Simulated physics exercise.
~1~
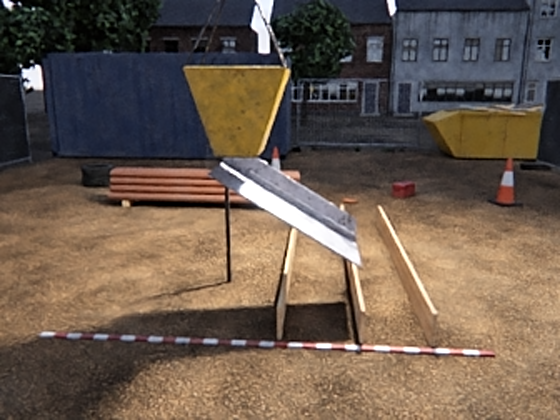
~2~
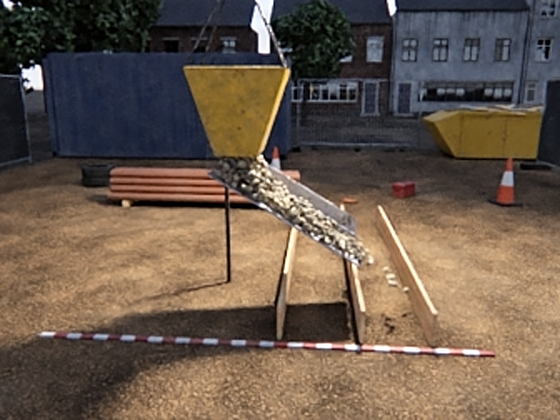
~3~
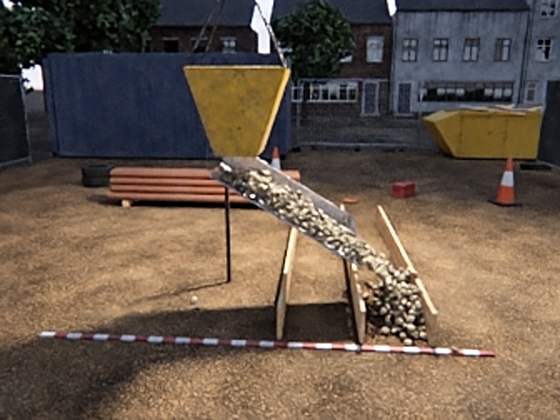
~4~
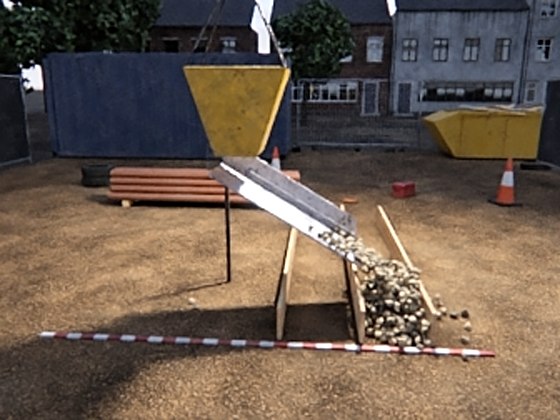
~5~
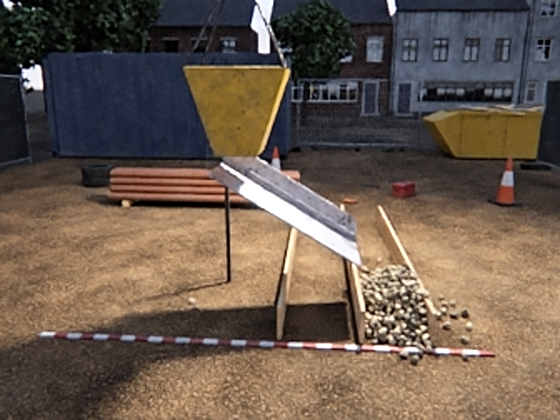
In the video, pale stones pour from a hanging yellow skip onto a sloping metal chute on a dirt yard and slide down to the right. They pile up between the middle and right wooden boards, with a few lying just beyond, leaving the chute and left bay empty.
